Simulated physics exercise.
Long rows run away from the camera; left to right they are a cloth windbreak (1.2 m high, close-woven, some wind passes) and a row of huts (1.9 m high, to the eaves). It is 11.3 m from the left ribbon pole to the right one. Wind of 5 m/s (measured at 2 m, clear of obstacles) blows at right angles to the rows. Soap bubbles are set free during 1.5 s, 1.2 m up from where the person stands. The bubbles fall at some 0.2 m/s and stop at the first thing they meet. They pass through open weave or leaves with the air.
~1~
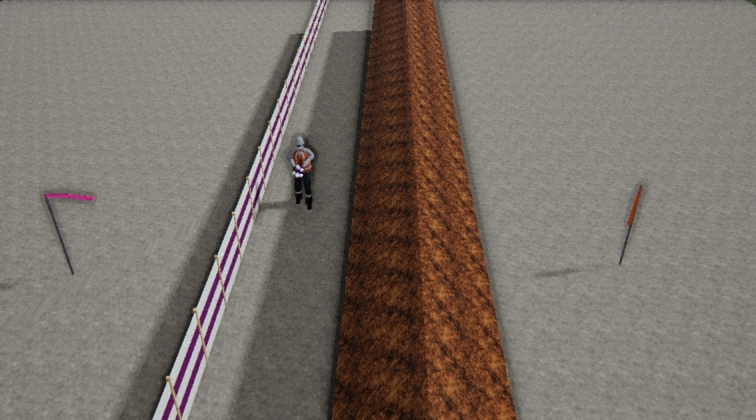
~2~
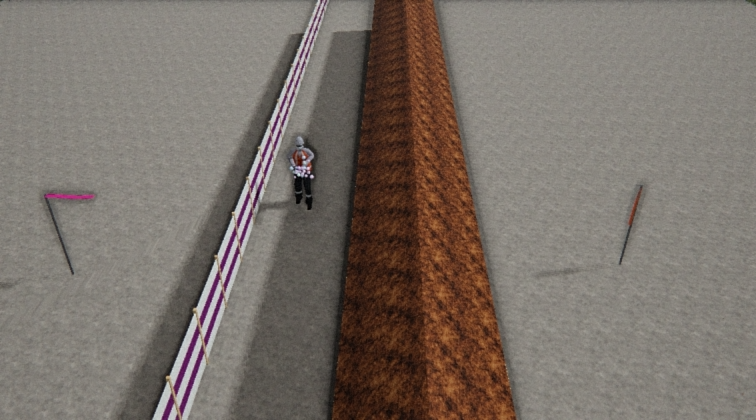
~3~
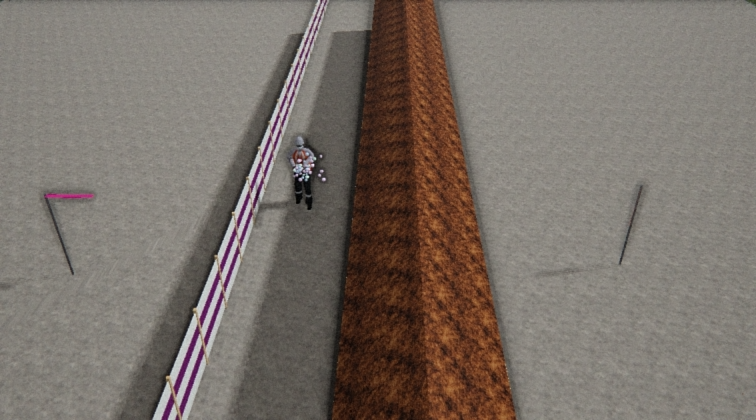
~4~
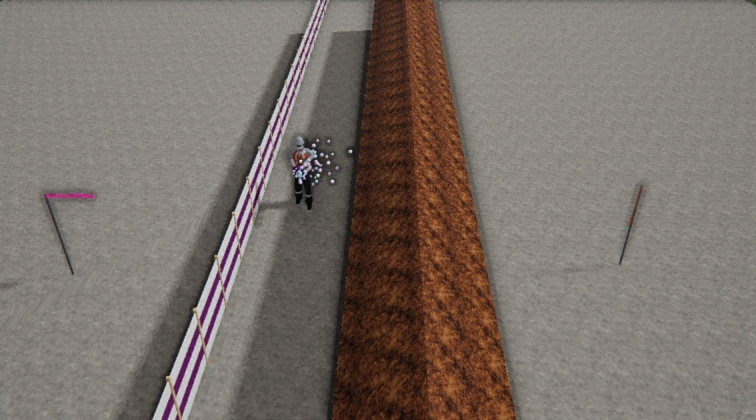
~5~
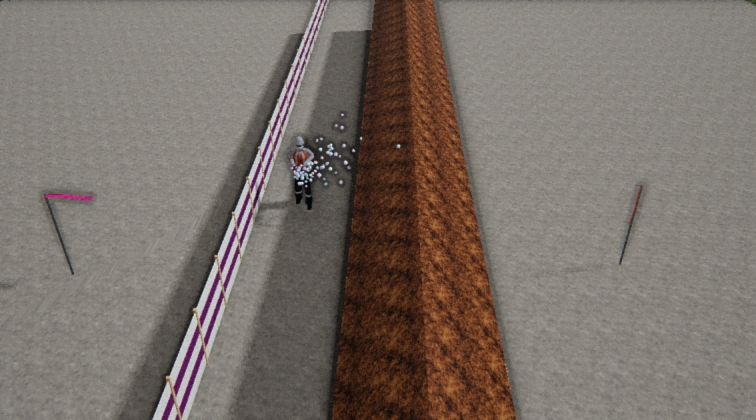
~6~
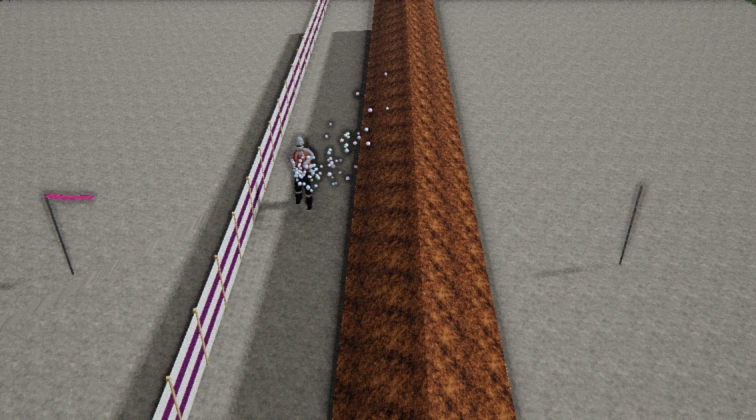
At first a person stands between a low white-and-purple striped barrier and a long brown ridged one, with a pink ribbon streaming rightward at left and a reddish ribbon drooping at right. Small pale bubbles appear around the person, then spread rightward, some rising over the brown barrier.
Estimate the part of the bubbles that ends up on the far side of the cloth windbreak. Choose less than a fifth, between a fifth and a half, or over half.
It is under a fifth that ends up on the far side.
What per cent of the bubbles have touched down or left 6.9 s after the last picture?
Near 55 %.
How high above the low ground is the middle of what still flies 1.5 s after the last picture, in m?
Roughly 2.0 m up.
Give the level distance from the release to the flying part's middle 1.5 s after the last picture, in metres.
Roughly 1.5 m.
Then, 1.5 s after the last picture, 0 % is beyond the cloth windbreak; 15 % has touched down or left; the middle of what still flies is 2.0 m above the low ground, near (359, 141).
Then, 3.0 s after the last picture, 0 % is beyond the cloth windbreak; 25 % has touched down or left; the middle of what still flies is 3.0 m above the low ground, near (647, 102).
Then, 6.9 s after the last picture, 0 % is beyond the cloth windbreak; 57 % has touched down or left.
Then, 19.0 s after the last picture, 0 % is beyond the cloth windbreak; 97 % has touched down or left.
Then, 44.0 s after the last picture, 0 % is beyond the cloth windbreak; 100 % has touched down or left.
